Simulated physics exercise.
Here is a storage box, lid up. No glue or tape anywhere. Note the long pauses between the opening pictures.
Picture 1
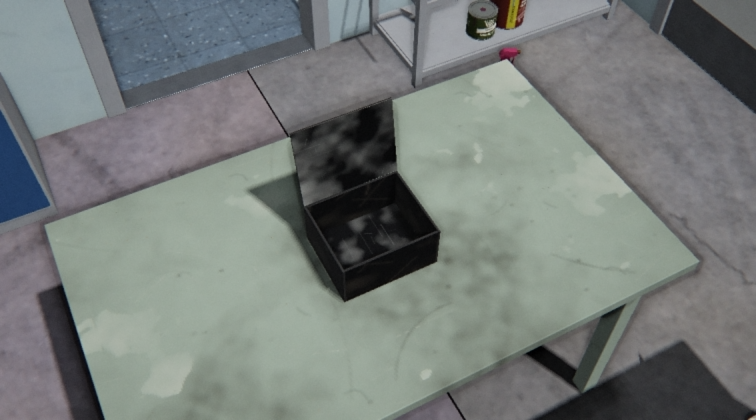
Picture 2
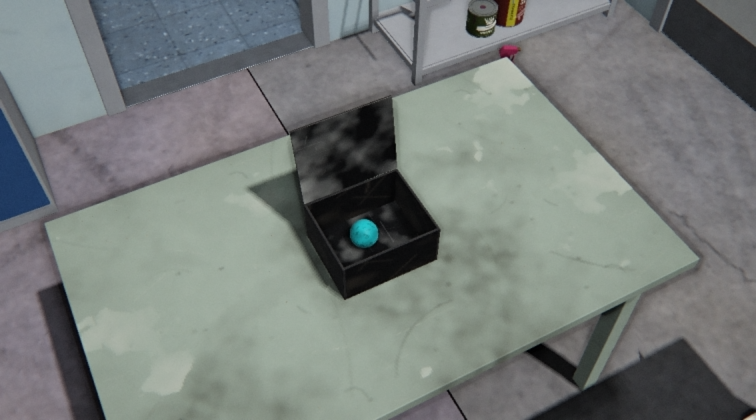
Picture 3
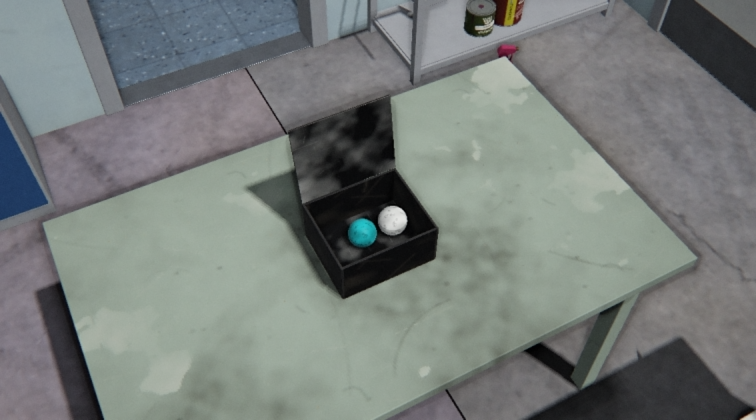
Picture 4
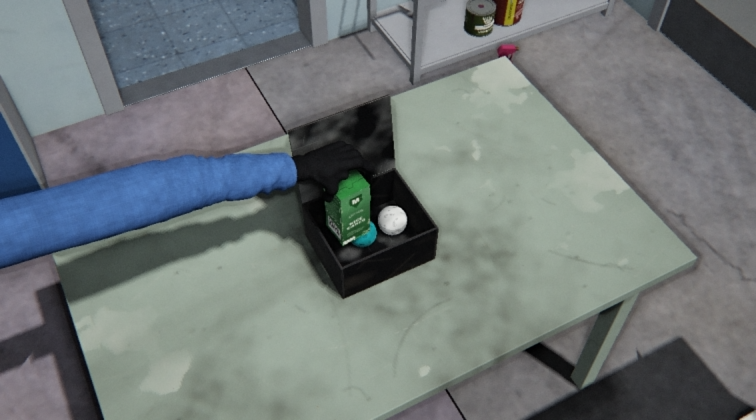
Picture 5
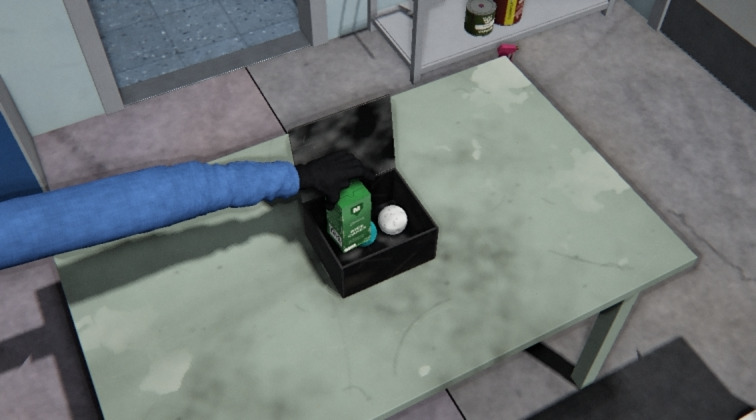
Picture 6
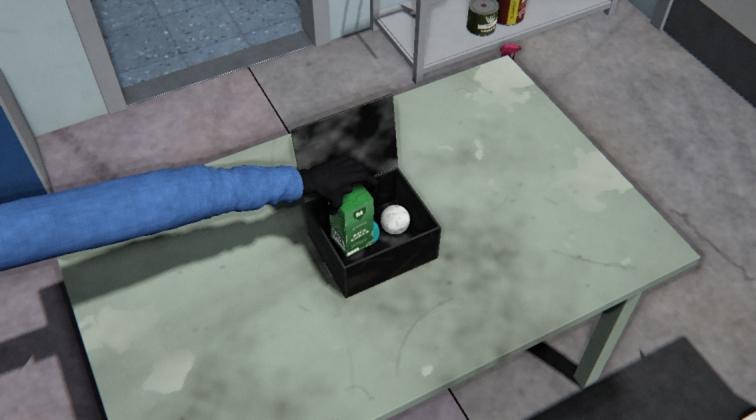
On a worn green table, a turquoise ball then a white ball appearing in a black box, a blue-sleeved arm lowering a green carton inside.
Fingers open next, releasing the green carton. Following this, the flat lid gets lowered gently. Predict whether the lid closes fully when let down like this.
The lid is going to stop short.
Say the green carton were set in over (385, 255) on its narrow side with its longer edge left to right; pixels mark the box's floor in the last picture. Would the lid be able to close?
Once it's packed that way, the lid settles all the way.
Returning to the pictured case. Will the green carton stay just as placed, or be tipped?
By the end the green carton has leaned over.
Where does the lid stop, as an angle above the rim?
About 25° above the rim.
Then, 0.30 s on from there, green carton turned 46° from how it was put near (355, 236); turquoise ball shifted about its own width.
Then, 1.20 s on from there, lid starting down; green carton turned 32° from how it was put near (369, 235); turquoise ball shifted about its own width; white ball shifted a little.
Then, 1.70 s on from there, lid 52° above the rim; green carton turned 32° from how it was put near (369, 235); turquoise ball shifted about its own width; white ball shifted a little.
Then, 2.30 s on from there, lid 26° above the rim; green carton turned 32° from how it was put near (369, 235); turquoise ball shifted about its own width; white ball shifted a little.
In the end, lid 25° above the rim; moved from the start, green carton and turquoise ball; white ball unmoved. At the end, from the last picture's camera, green carton near (370, 234).
